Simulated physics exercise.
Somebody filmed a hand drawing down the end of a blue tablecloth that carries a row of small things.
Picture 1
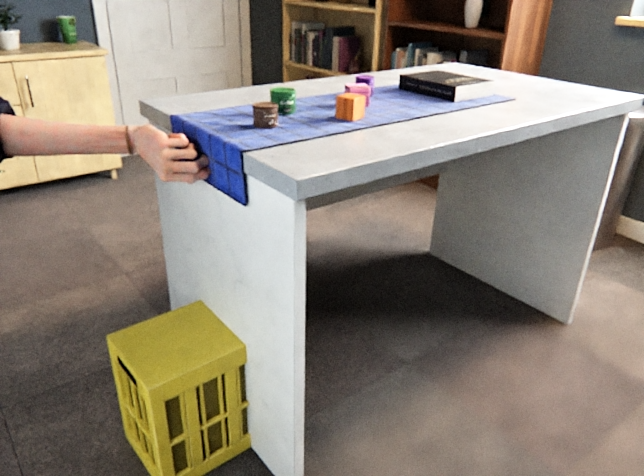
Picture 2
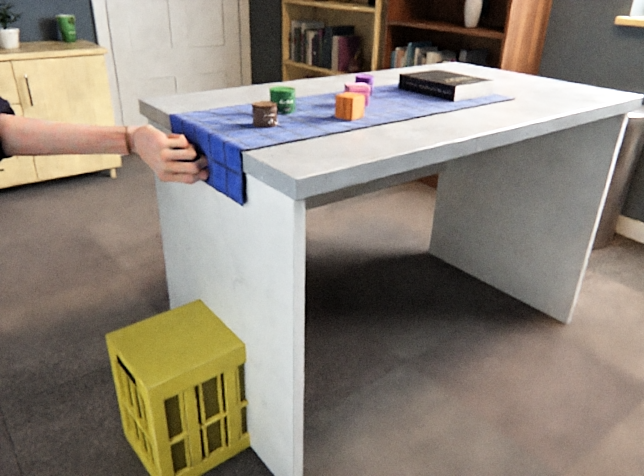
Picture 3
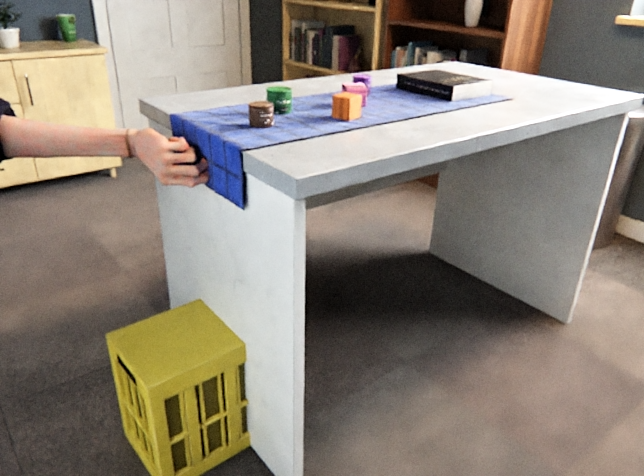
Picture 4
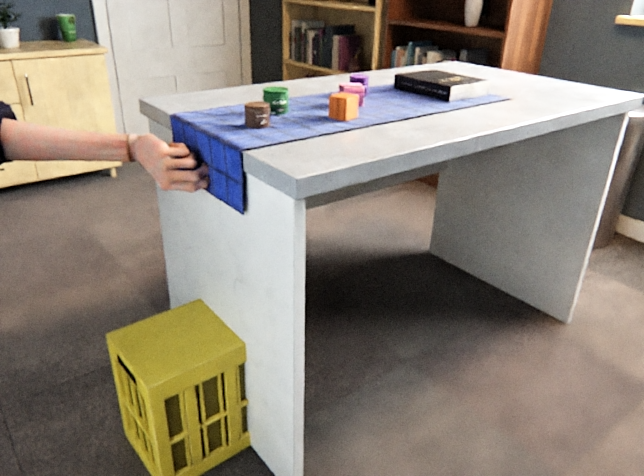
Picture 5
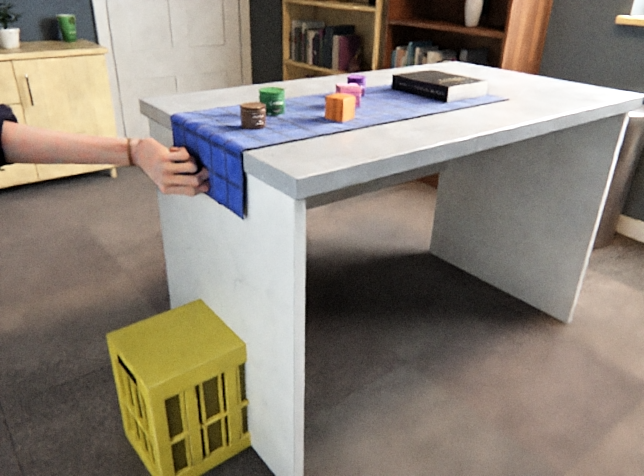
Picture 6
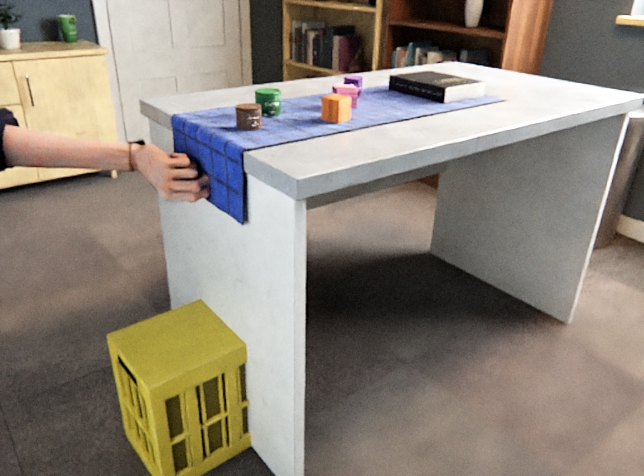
To begin with, a hand at the left grips the end of a blue tablecloth on a pale table, with small colourful pots and cubes and a dark book on top. The hand slowly draws the cloth down over the edge, and the pots and cubes shift slightly left along with it.
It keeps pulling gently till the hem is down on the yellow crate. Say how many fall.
The answer is three.
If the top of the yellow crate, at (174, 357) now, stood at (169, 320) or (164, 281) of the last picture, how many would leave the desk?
It would be 2 and 1.
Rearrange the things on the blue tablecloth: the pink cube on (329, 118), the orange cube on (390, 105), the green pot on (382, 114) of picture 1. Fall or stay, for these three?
The pink cube is carried off, the orange cube survives, the green pot stays on.
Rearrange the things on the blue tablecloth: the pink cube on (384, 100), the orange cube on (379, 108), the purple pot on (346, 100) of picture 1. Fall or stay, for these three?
The pink cube stays on, the orange cube does not fall, the purple pot keeps its place on top.
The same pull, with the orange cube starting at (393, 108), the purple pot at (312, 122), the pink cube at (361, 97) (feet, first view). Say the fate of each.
The orange cube does not fall; the purple pot comes down; the pink cube keeps its place on top.
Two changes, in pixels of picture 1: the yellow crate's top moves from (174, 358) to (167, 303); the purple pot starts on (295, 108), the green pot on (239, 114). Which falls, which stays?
The purple pot stays on; the green pot tumbles off.
Soon after, hem near (210, 254); brown pot gone.
Then, hem near (212, 296); brown pot and green pot gone.
Further on, hem on the crate; brown pot, green pot and orange cube gone.
At rest, hem on the crate; brown pot, green pot and orange cube gone. Over the edge go three.
